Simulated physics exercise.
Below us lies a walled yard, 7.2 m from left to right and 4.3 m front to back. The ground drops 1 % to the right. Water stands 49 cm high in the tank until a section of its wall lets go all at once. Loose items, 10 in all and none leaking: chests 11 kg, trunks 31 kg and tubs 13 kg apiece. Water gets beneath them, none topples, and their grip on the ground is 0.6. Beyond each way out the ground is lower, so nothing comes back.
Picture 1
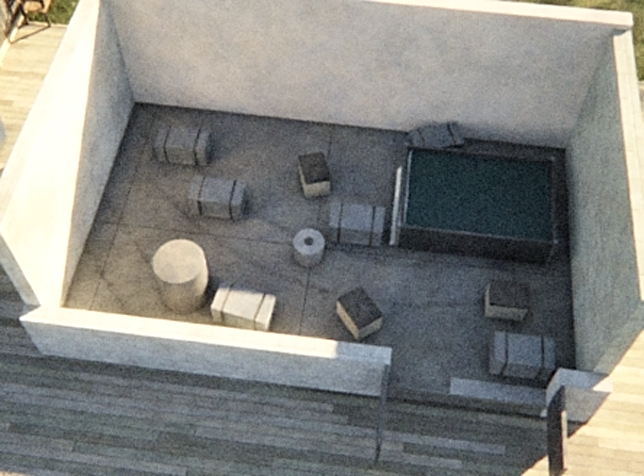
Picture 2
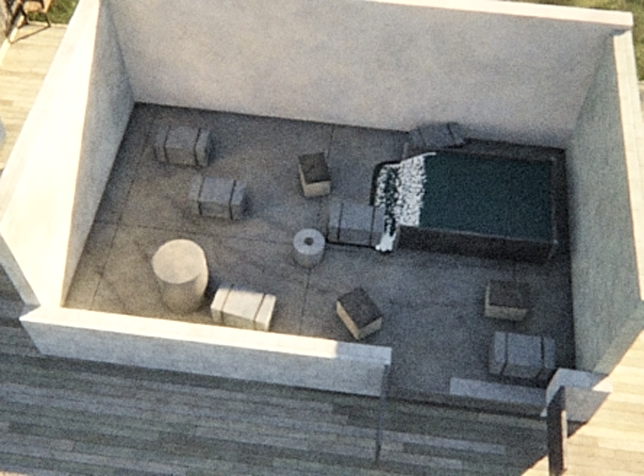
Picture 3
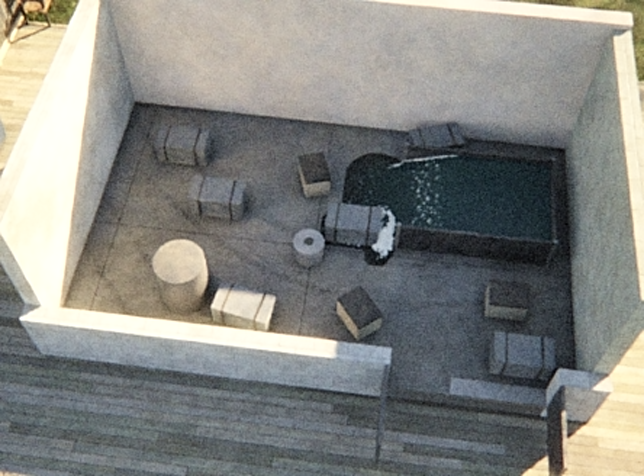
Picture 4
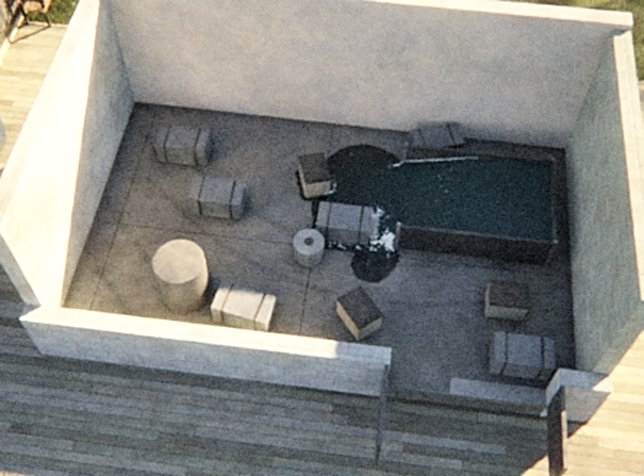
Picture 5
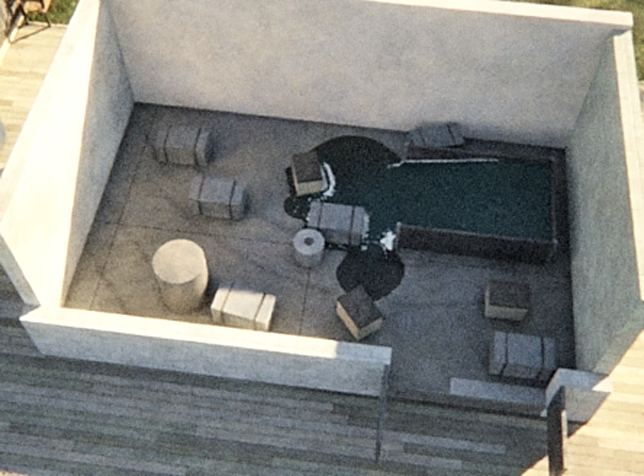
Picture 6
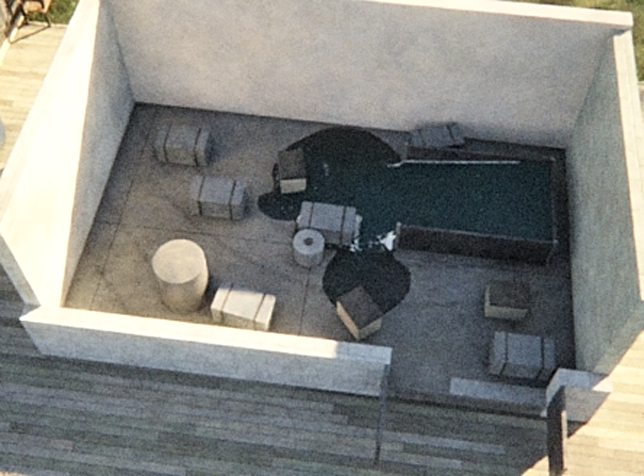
Dark green water pours from the left end of a long rectangular tank in a pale-walled yard, seen from high above by a still camera. Grey banded trunks, brown-topped boxes and two pale round tubs stand about the grey floor, with planking outside. White foam breaks first, then the water spreads leftward and forward in rounded pools, sliding the nearest trunk slightly left, then a brown-topped box beyond it.
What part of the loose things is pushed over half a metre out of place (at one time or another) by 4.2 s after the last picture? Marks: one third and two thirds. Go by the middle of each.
Share: From one to two thirds.
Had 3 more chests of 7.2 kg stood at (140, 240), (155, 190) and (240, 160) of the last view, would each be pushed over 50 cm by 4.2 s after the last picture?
In turn: More, past it, over.
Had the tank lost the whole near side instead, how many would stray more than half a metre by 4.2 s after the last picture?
In that case 3 of them.
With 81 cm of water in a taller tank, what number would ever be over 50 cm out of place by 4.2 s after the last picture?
In that case 6 of them.
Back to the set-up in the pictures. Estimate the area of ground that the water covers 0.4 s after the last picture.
About 10.5 m2.
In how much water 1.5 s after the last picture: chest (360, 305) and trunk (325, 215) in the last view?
About 1 and 7 cm.
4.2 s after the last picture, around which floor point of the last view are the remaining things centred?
Near (283, 266).
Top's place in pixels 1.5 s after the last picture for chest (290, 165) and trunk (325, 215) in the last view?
Near (210, 150) and (238, 222).
Then, 0.4 s after the last picture 2 of 10 are over 50 cm from their spots; 0 afloat.
Then, 1.5 s after the last picture 3 of 10 are over 50 cm from their spots; 1 afloat.
Then, 2.8 s after the last picture 4 of 10 are over 50 cm from their spots; 4 afloat.
Then, 4.2 s after the last picture 5 of 10 are over 50 cm from their spots, and 5 have been at some point; 4 afloat.
